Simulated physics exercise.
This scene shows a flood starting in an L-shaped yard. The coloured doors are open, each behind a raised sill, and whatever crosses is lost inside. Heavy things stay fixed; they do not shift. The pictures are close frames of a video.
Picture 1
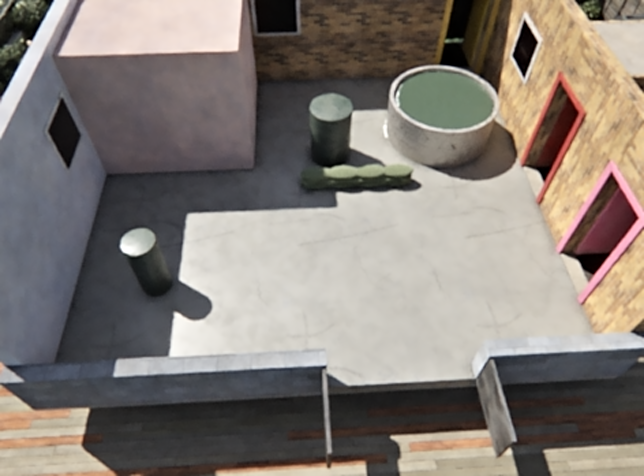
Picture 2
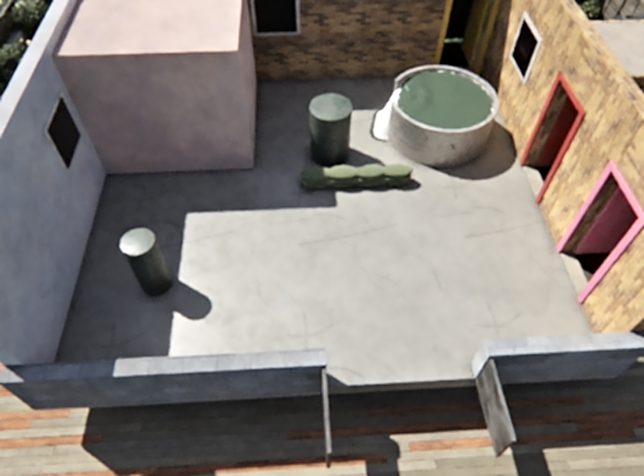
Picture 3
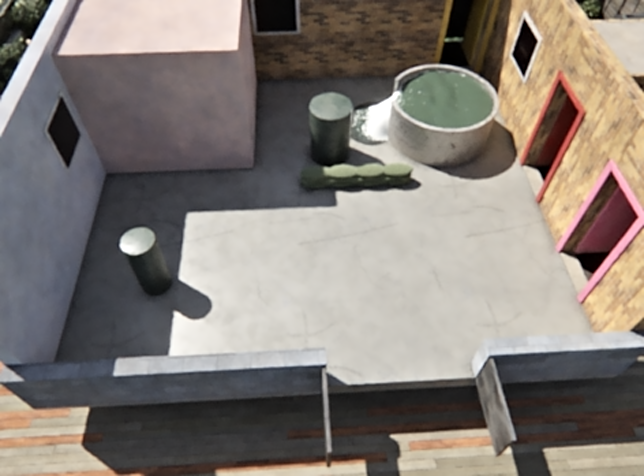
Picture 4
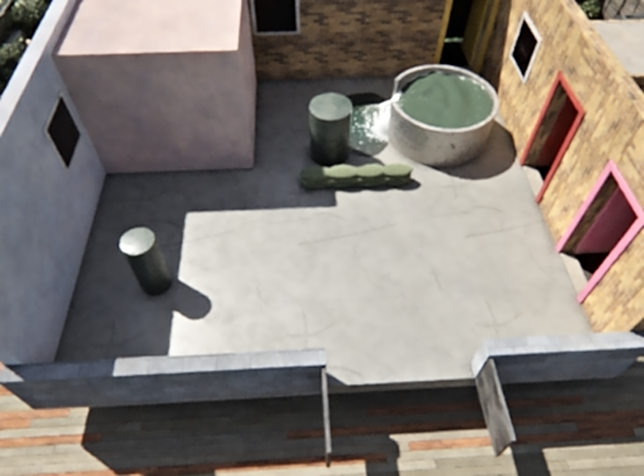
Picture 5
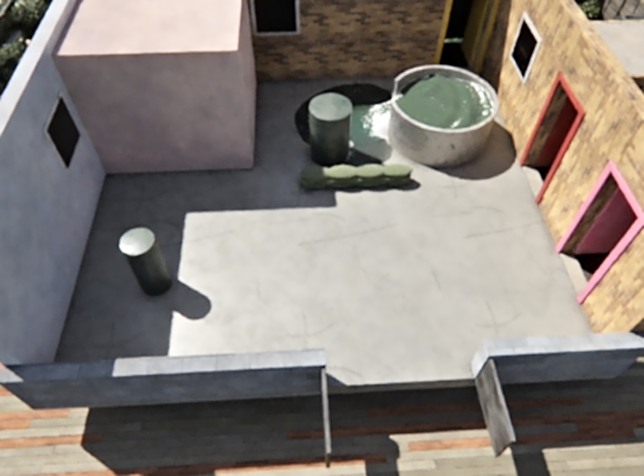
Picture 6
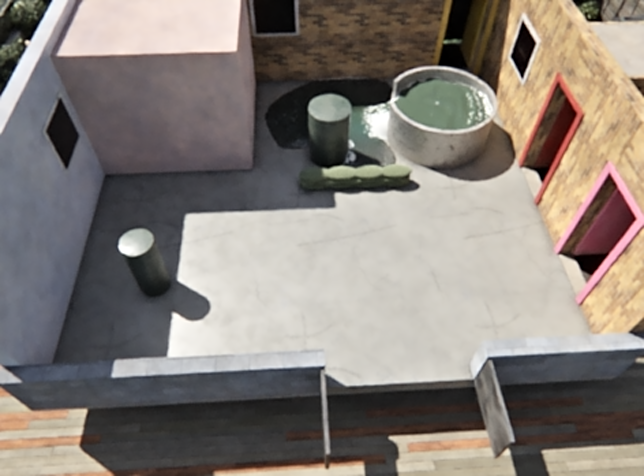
A walled yard with a round pool of still green water sat quiet until water poured out through a gap in the pool's left side, then spread leftward around a dark barrel behind a low hedge.
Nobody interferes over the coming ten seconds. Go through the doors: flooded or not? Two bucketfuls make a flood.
Outcome: The red door will be within bounds; the pink door will be within bounds; the yellow door will be over the limit.
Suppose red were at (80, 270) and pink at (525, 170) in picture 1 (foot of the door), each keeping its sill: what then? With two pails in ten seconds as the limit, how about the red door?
I'd say the red door remains short of it.
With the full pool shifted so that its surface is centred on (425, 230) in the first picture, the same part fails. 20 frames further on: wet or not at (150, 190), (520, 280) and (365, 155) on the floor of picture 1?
The three spots read swamped, left dry, left dry.
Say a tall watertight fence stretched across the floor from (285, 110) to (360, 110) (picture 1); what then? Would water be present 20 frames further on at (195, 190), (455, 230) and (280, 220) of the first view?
Reading them off in sequence: Spared, spared, swamped.
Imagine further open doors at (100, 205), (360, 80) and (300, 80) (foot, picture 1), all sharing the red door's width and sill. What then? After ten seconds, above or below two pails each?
Door by door: Stays short, gets past, gets past.
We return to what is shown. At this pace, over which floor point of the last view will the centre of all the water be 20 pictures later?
Roughly (362, 134).
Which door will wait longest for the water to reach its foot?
That would be the pink door.
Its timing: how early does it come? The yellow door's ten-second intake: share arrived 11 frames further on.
It works out at roughly 0 percent of the ten-second total.
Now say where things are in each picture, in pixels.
The first picture shows still water in the round pool at (443, 100).
In the second picture, water pours out at (390, 115) and has run to (380, 138).
In the third picture, water pours out at (390, 115) and has run to (354, 135).
In the fourth picture, the front is at a hidden place, out from the gap at (390, 116).
In the fifth picture, water pours out at (390, 116) and has run to (299, 119).
In the sixth picture, the front is at (270, 114), out from the gap at (389, 117).
A moment on, water covers 15 % of the floor; the red door not reached, the pink door not reached, the yellow door not reached.
Next, water covers 20 % of the floor; the red door not reached, the pink door not reached, the yellow door not reached.
Then, water covers 35 % of the floor; the red door not reached, the pink door not reached, the yellow door wet at the sill, nothing in.
Later, water covers 60 % of the floor; the red door wet at the sill, nothing in, the pink door not reached, the yellow door under two buckets in.
In the end, water covers 85 % of the floor; the red door wet at the sill, nothing in, the pink door wet at the sill, nothing in, the yellow door over two buckets in.
